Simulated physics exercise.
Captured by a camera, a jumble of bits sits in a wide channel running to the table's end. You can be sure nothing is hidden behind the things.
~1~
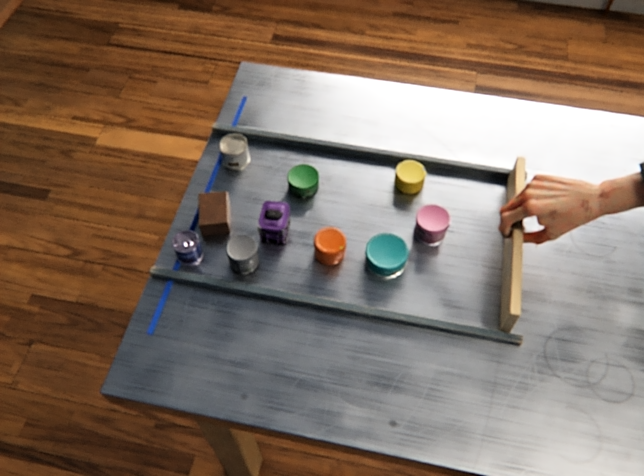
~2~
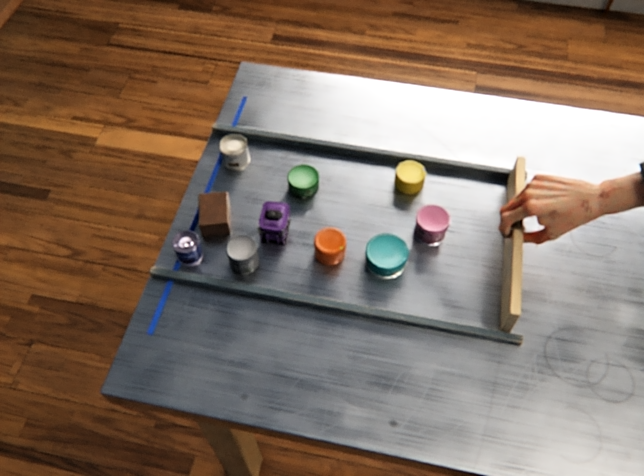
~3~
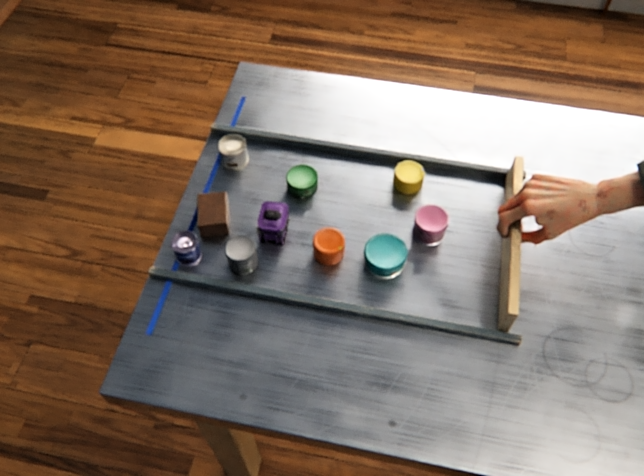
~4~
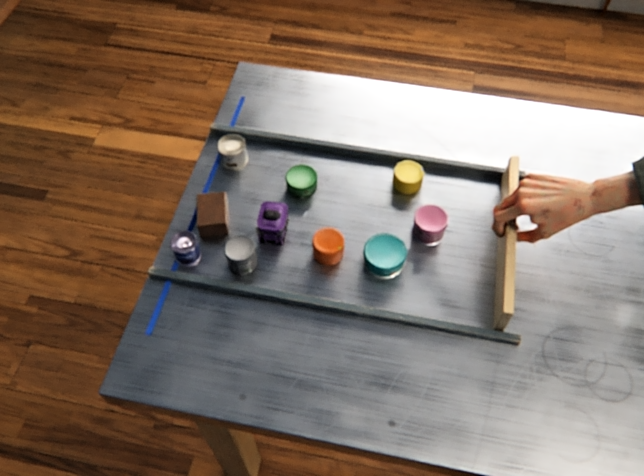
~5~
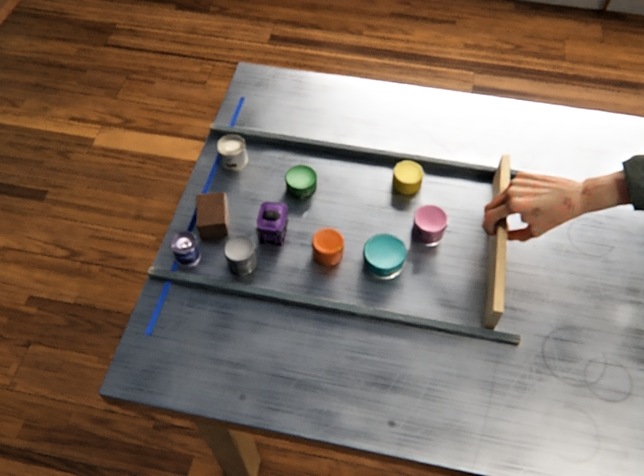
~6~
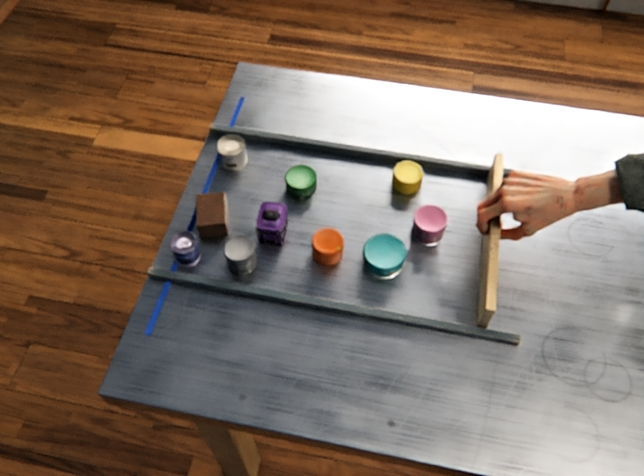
A hand slides a wooden board slightly left between two rails, toward several small pots.
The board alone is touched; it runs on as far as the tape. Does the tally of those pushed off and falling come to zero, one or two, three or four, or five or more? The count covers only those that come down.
Five plus tumble.
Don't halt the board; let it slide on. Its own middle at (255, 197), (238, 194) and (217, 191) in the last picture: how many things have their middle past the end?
0; 2; 5.
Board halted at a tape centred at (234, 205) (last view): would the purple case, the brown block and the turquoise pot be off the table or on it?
Going in order, the purple case keeps its spot, then the brown block goes off the edge, then the turquoise pot keeps its spot.
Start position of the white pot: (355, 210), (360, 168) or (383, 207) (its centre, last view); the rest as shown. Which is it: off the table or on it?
One after another, it fails to stay; fails to stay; keeps its place.
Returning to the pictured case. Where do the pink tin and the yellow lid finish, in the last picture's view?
The pink tin stops around (187, 185); the yellow lid around (208, 141).
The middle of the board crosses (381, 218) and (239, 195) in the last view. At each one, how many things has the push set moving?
Tally: 4; 10.
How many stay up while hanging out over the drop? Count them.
In total, 5 of them.
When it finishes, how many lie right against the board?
5 end up touching it.
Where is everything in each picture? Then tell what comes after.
Blue pot (188, 248); white pot (235, 152); brown block (215, 213); board (513, 240); tape (204, 199), in the first frame.
White pot (235, 152); orange lid (330, 246), in the second frame.
Brown block (214, 214); purple case (274, 223), in the third frame.
Blue pot (186, 249); board (507, 239), in the fourth frame.
White pot (232, 153); yellow lid (408, 178), in the fifth frame.
Blue pot (186, 249); white pot (232, 152); brown block (212, 214); board (491, 236); tape (202, 200), in the sixth frame.
Early on, none off yet; blue pot at rest near (186, 249); white pot at rest near (232, 152); brown block at rest near (212, 214).
A while later, none off yet; blue pot travelled about its own width near (160, 255); white pot moving near (226, 152); brown block travelled about its own width near (175, 212).
Finally, the number that fall off is five or more; lost, orange lid, purple case, brown block, white pot and blue pot.
